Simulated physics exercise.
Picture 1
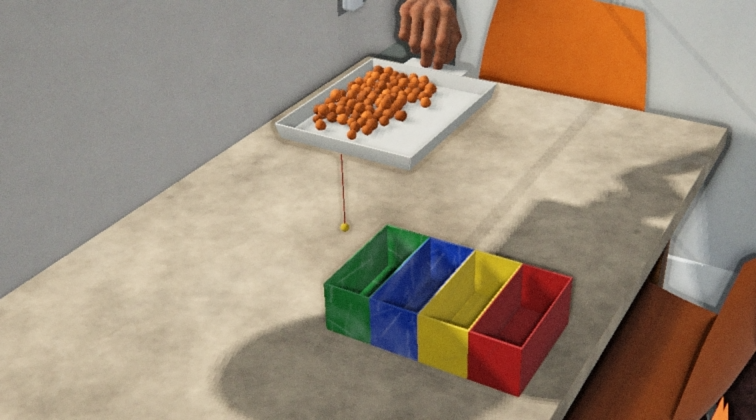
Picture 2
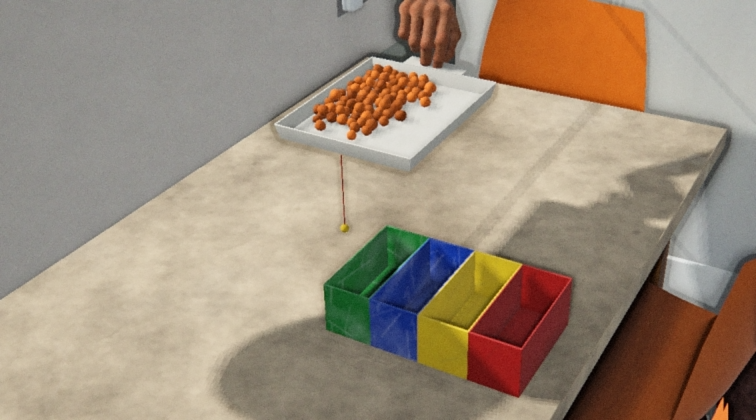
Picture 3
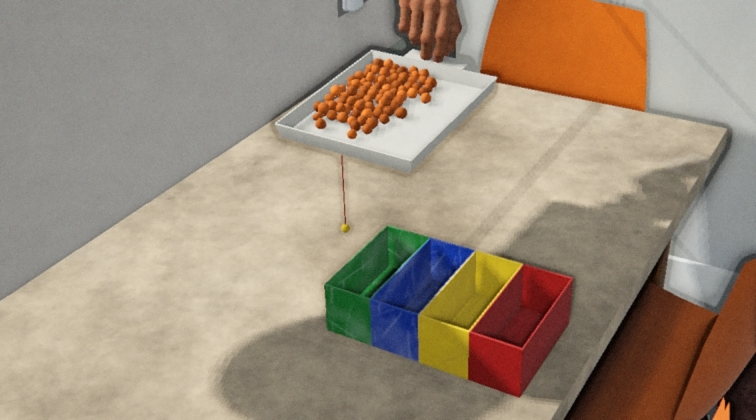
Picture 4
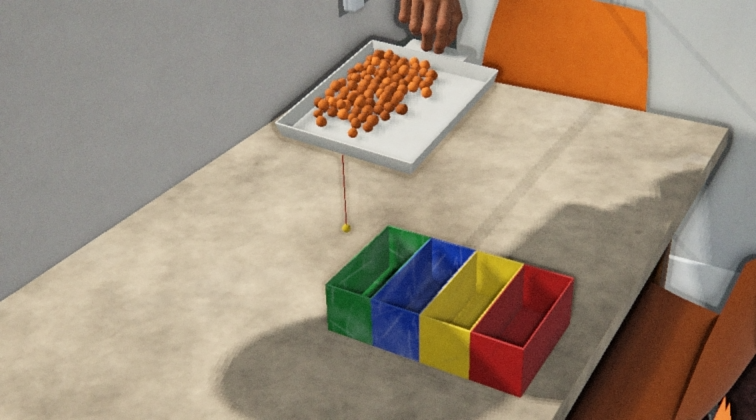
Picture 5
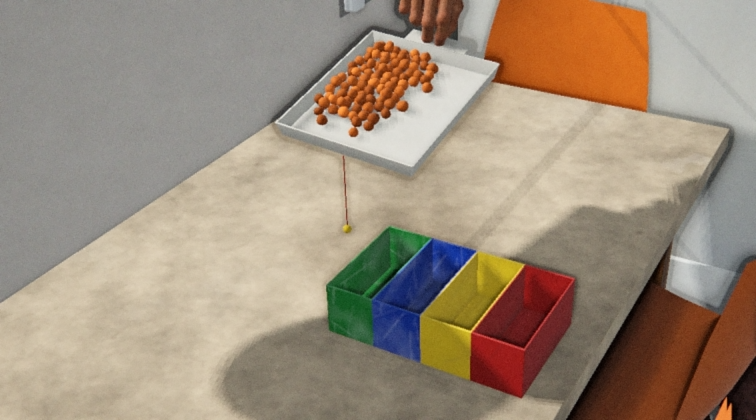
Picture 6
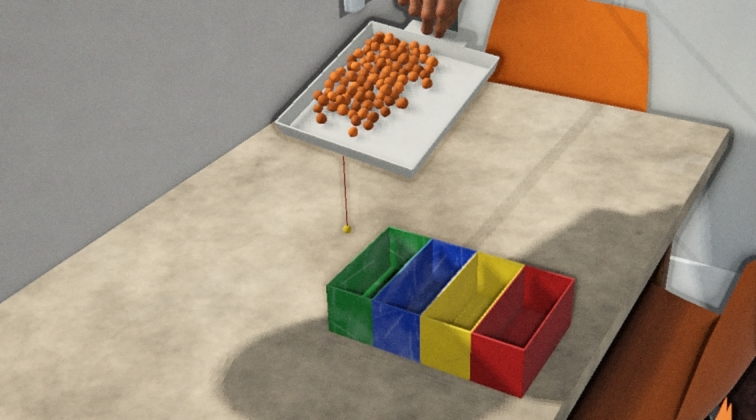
A tray of small orange-brown balls sat level above a four-coloured box, a bead dangling from its near edge, then a hand gradually tilted it, raising the far end as the right corner dipped slightly.
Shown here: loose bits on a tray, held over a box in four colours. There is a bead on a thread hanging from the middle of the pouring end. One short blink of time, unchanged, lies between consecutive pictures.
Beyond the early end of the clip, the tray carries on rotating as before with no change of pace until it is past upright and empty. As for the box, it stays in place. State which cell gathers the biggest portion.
It is the green cell.
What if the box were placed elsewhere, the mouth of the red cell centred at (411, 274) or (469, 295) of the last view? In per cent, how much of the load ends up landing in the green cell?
0 %, 20 %.
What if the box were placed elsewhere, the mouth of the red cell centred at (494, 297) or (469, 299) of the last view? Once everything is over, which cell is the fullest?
The first time it is the blue cell, and the second time it is the cell in blue.
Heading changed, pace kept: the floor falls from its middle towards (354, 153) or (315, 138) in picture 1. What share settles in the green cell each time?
About 20 and 0 percent.
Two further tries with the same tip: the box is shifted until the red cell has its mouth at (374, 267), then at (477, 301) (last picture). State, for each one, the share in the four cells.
Roughly 70 %, then roughly 100 %.
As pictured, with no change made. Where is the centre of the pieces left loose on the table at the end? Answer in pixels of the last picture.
About (290, 324).
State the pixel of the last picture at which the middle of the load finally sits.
Somewhere close to (373, 314) in the last picture.
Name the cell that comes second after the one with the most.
That would be blue.
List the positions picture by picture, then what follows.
In the first frame, corners of the pouring end at (280, 123) and (409, 155), level; middle of the load at (373, 98), coated peanuts; bead on its thread at (345, 227); green cell at (348, 309); blue cell at (394, 325); yellow cell at (443, 342); red cell at (494, 359).
In the second frame, corners of the pouring end at (280, 124) and (409, 156), level; middle of the load at (373, 98).
In the third frame, corners of the pouring end at (280, 123) and (409, 158), tipped barely, lowest at the right corner; middle of the load at (373, 94).
In the fourth frame, corners of the pouring end at (281, 122) and (410, 160), tipped a little, lowest at the right corner; middle of the load at (374, 88).
In the fifth frame, corners of the pouring end at (281, 121) and (411, 163), tipped a little, lowest at the right corner; middle of the load at (374, 83).
In the sixth frame, corners of the pouring end at (281, 121) and (411, 166), tipped clearly, lowest at the right corner; middle of the load at (374, 79); green cell at (350, 311); blue cell at (397, 327); yellow cell at (445, 343); red cell at (497, 361).
Soon after the last picture, tray tipped steeply; most on the tray; a small part in the blue cell; a stray few in the yellow cell; a small part falling or outside the box.
A little later, tray tipped right over; most on the tray; a small part in the blue cell; a stray few in the yellow cell; a stray few in the green cell; a stray few in the red cell; a stray few falling or outside the box.
Later still, tray tipped past a quarter turn; about half in the green cell; about a quarter in the blue cell; a stray few in the yellow cell; a stray few in the red cell; about a quarter falling or outside the box.
At rest, tray tipped past a quarter turn; about half in the green cell; about a quarter in the blue cell; a stray few in the yellow cell; a stray few in the red cell; about a quarter outside the box.
